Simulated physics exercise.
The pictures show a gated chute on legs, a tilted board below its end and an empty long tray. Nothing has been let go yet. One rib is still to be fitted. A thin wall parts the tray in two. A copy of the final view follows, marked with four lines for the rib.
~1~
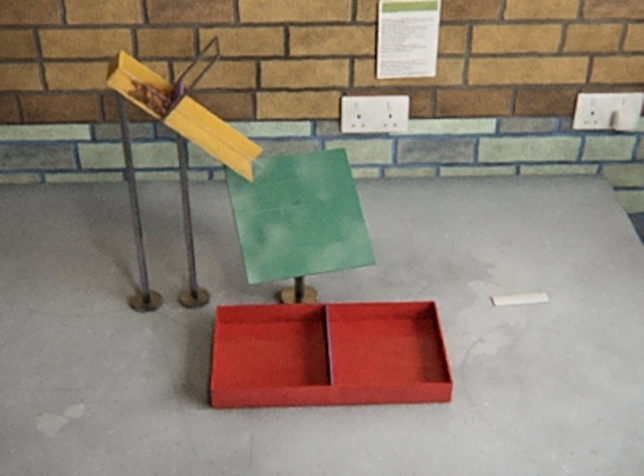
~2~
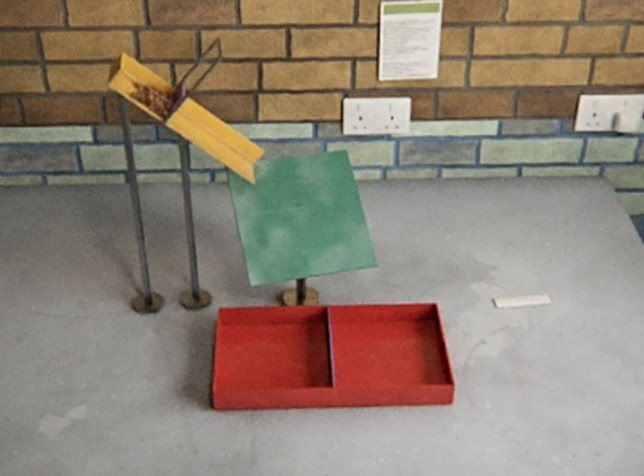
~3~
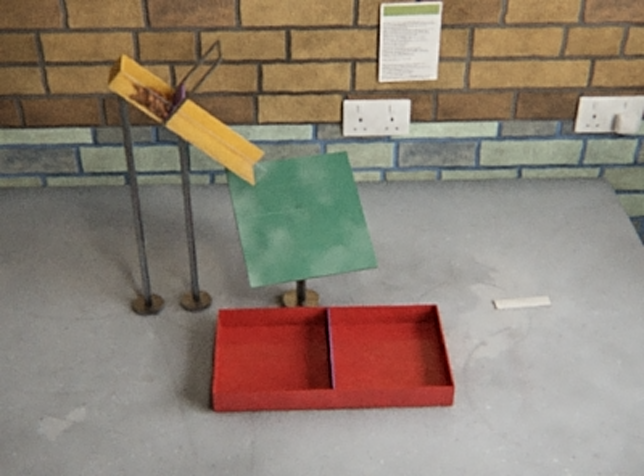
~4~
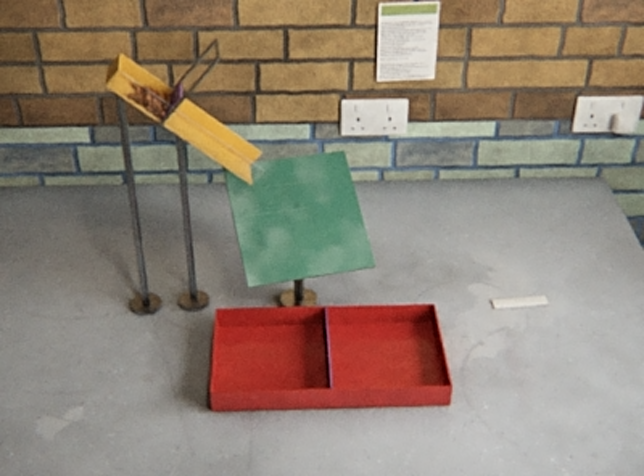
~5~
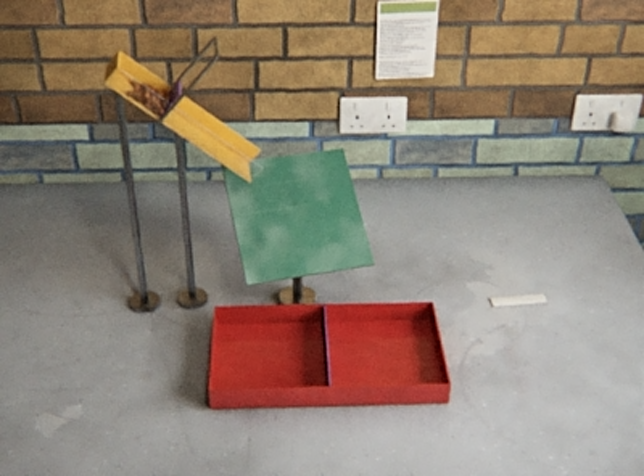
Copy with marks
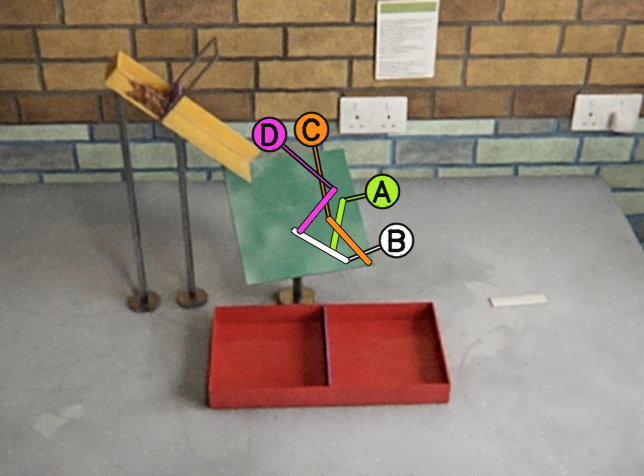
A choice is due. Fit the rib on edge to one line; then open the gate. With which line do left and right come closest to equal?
Choose A.
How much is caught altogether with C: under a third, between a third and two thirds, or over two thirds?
Line C gives over two thirds.
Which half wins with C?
The right half.
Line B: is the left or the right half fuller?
More lands on the right.
On the marked copy, line A from (342, 200) to (332, 252); line B from (294, 230) to (346, 260); line C from (329, 219) to (368, 262); line D from (334, 189) to (300, 230).
With A, of what is caught, about half in the left half, about half in the right.
With B, of what is caught, a small part in the left half, nearly all in the right.
With C, of what is caught, a stray few in the left half, nearly all in the right.
With D, of what is caught, nearly all in the left half, a small part in the right.
